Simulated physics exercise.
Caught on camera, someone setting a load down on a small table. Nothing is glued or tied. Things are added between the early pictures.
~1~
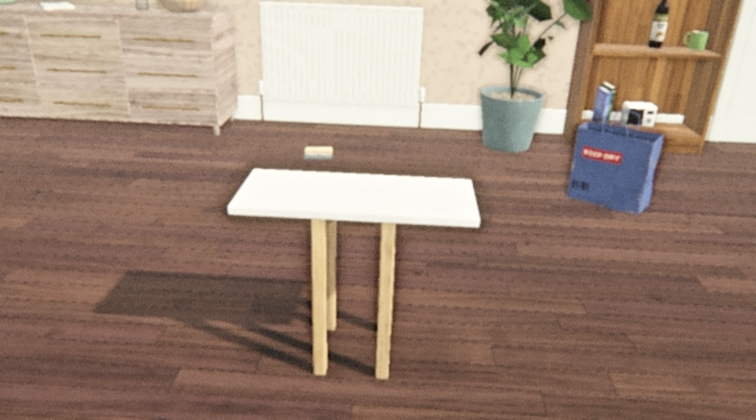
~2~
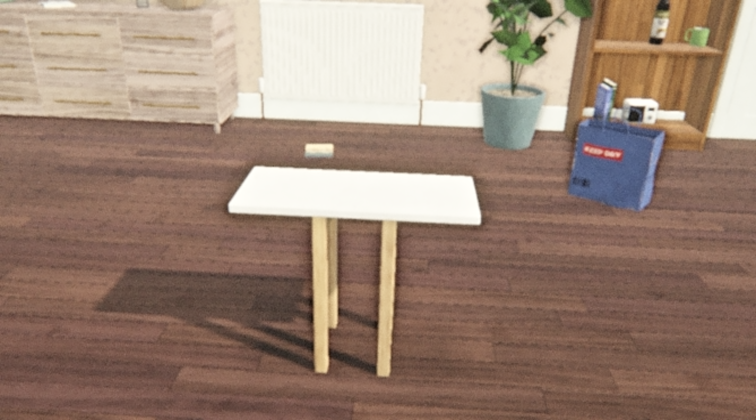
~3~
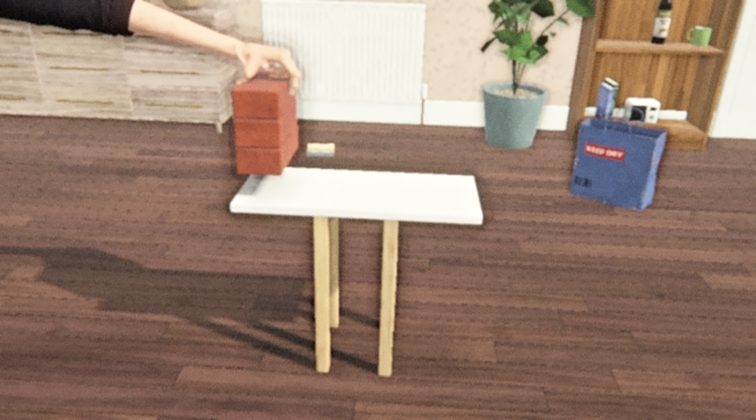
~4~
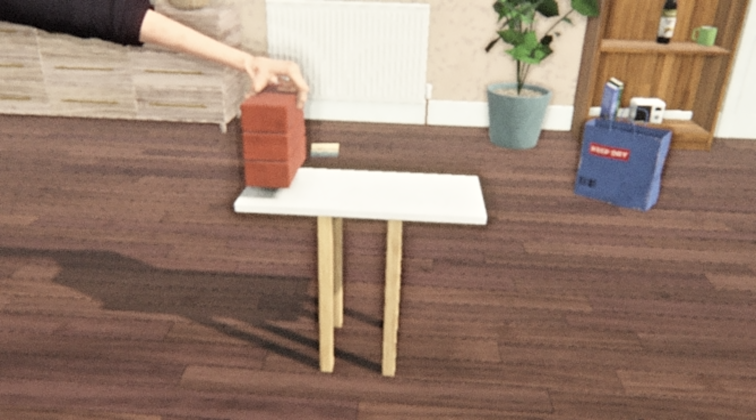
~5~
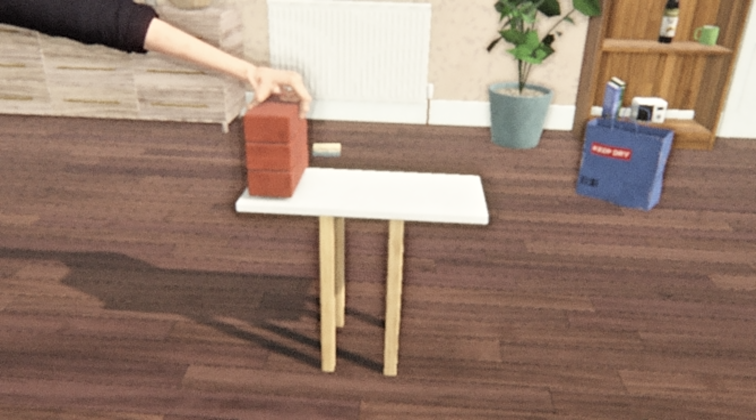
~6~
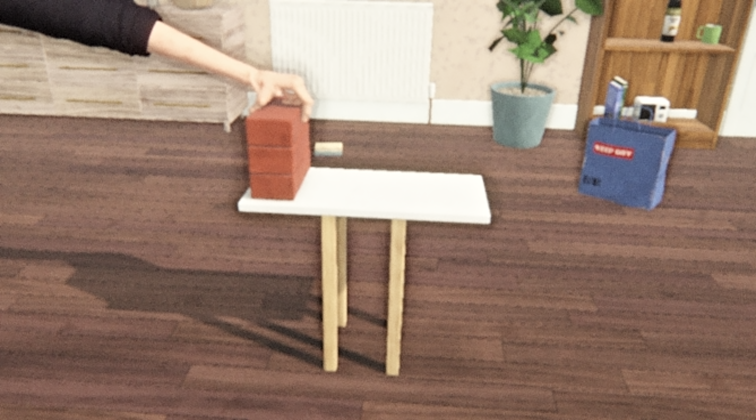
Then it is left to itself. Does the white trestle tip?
As it turns out, the white trestle goes over.
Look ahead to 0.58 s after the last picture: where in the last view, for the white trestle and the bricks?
The white trestle around (274, 200); the bricks around (182, 207).
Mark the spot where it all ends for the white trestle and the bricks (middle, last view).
Near (221, 254) and (50, 312).
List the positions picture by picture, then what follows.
The first picture shows white trestle (357, 196).
The second picture shows white trestle (358, 194).
The third picture shows still on the way; white trestle (360, 193); bricks (268, 121).
The fourth picture shows still on the way; white trestle (364, 193); bricks (276, 134).
The fifth picture shows still on the way; white trestle (365, 193); bricks (278, 143).
The sixth picture shows in place, still held; white trestle (367, 192); bricks (281, 146).
Then, 0.46 s later than the last frame, white trestle tilted by 17° near (313, 187).
Then, 0.58 s later than the last frame, white trestle tilted by 36° near (274, 200).
Then, 0.66 s later than the last frame, white trestle tilted by 53° near (245, 225).
When it is over, the white trestle overbalances, near (221, 254).
